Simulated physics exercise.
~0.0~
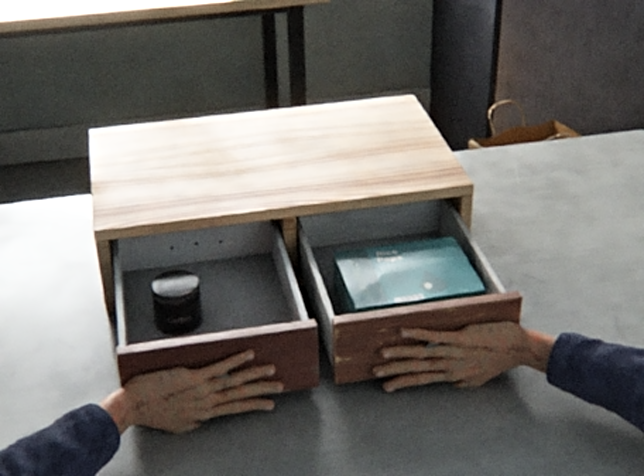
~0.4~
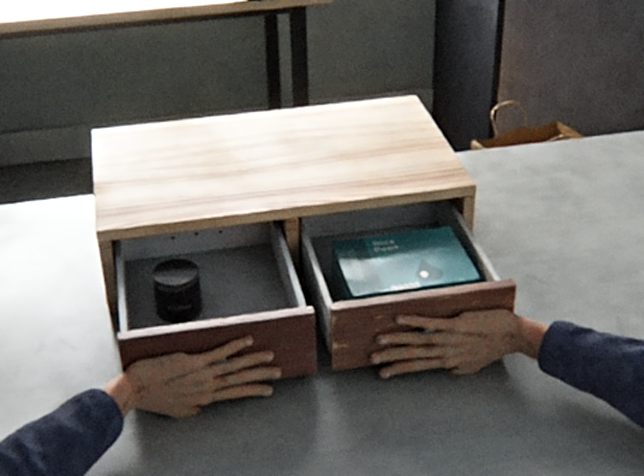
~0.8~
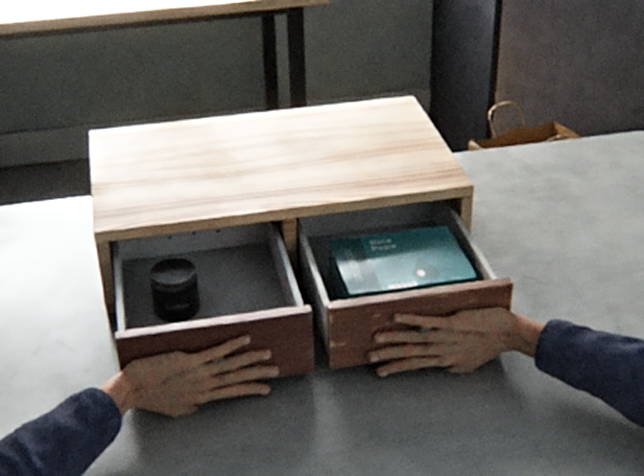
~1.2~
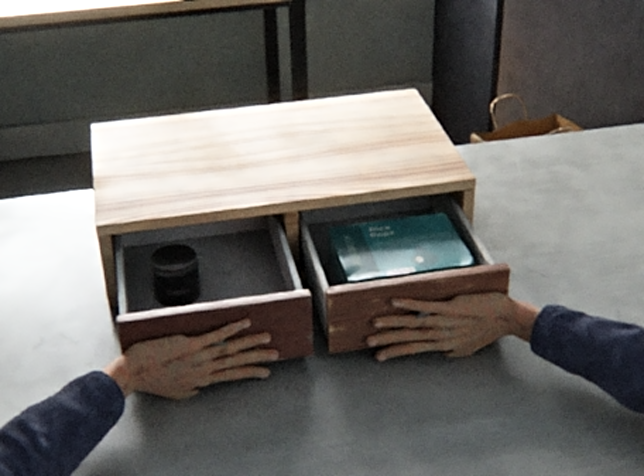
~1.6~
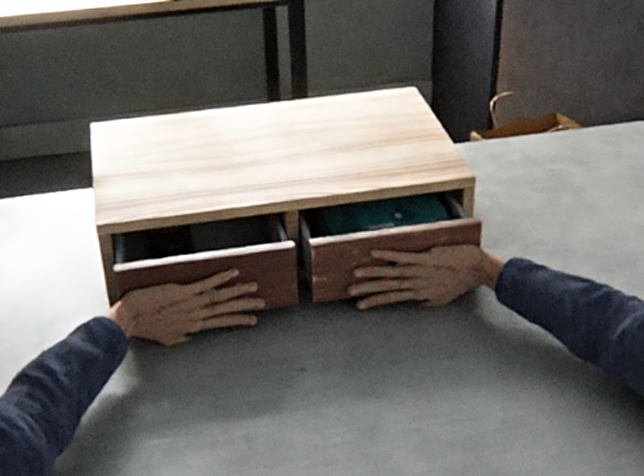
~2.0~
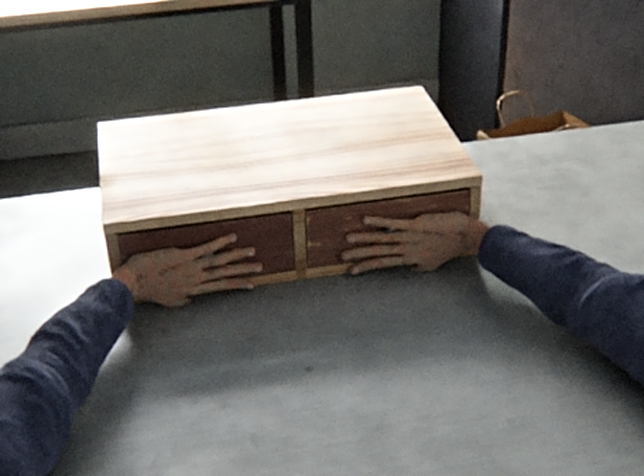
A pale wooden chest with two reddish-brown drawers pulled open sits on a grey tabletop, seen from above and in front by a slightly swaying camera. A round black jar rests in the left drawer and a turquoise box lies in the right one. Two hands in dark blue sleeves lie flat against the drawer fronts. They ease both drawers inward a little at first, then push them further together until the jar and box slip out of sight. Both drawers end fully shut, with the hands still resting on their fronts.
